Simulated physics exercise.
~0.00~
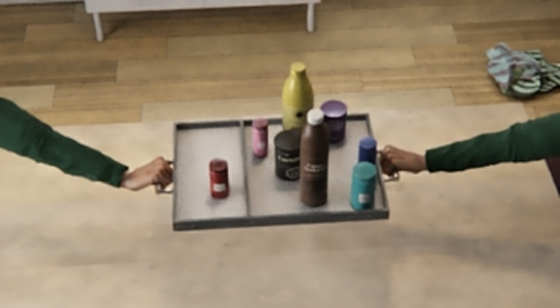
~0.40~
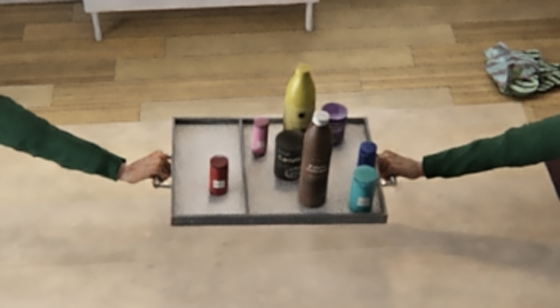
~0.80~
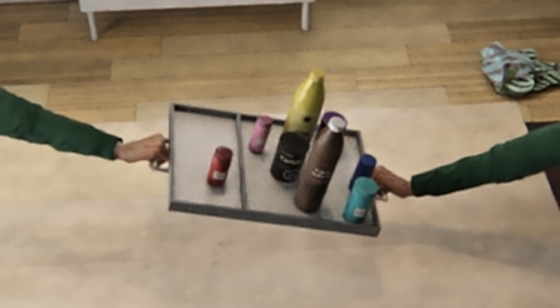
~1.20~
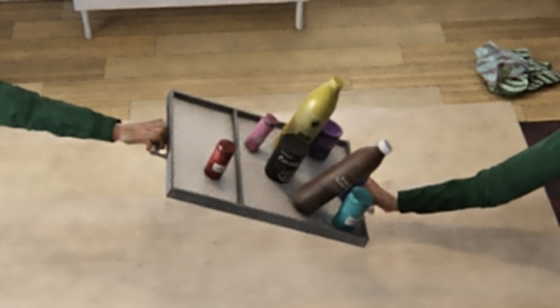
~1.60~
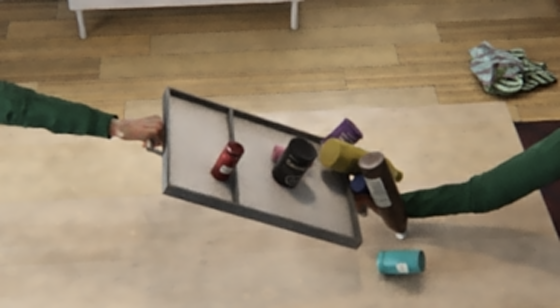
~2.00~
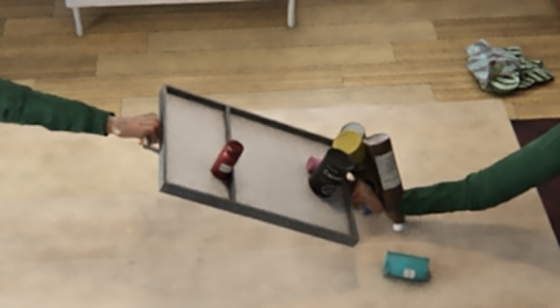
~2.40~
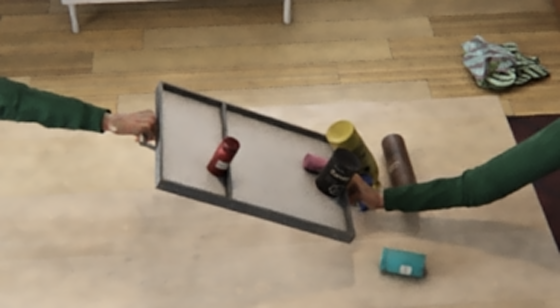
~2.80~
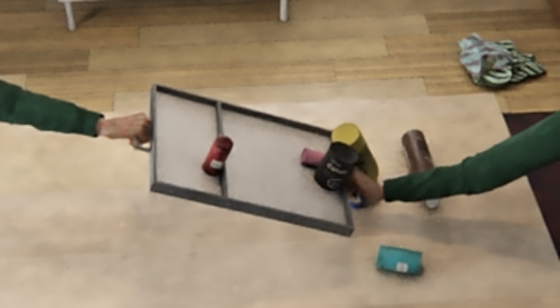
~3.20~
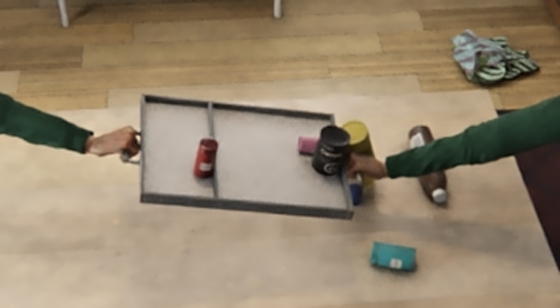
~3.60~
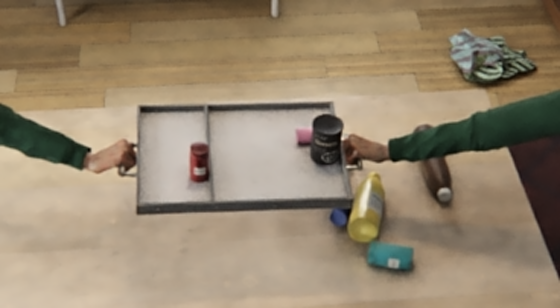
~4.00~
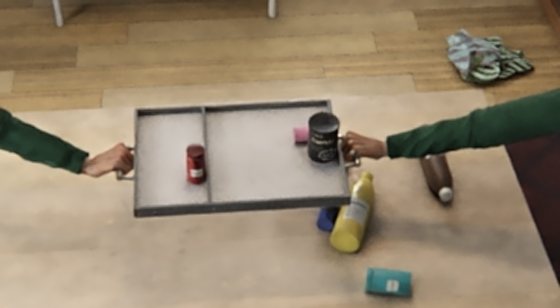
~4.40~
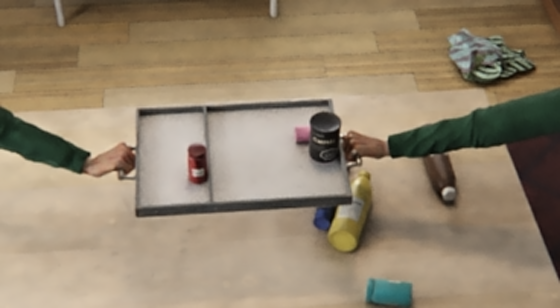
Two hands in green sleeves hold a grey divided tray above a pale table, seen from above, with a wooden floor and crumpled striped cloth beyond. A red shaker stands left of the crossbar, while pink, yellow, black, purple, brown, turquoise and blue containers crowd the right side. The right edge dips, and the turquoise jar, brown bottle, yellow bottle and blue shaker tumble off as the pink shaker topples and the black tin slides right. The purple tin goes too. The hands level the tray, leaving the red shaker and black tin upright beside the fallen pink one, with bottles and the turquoise jar lying below.
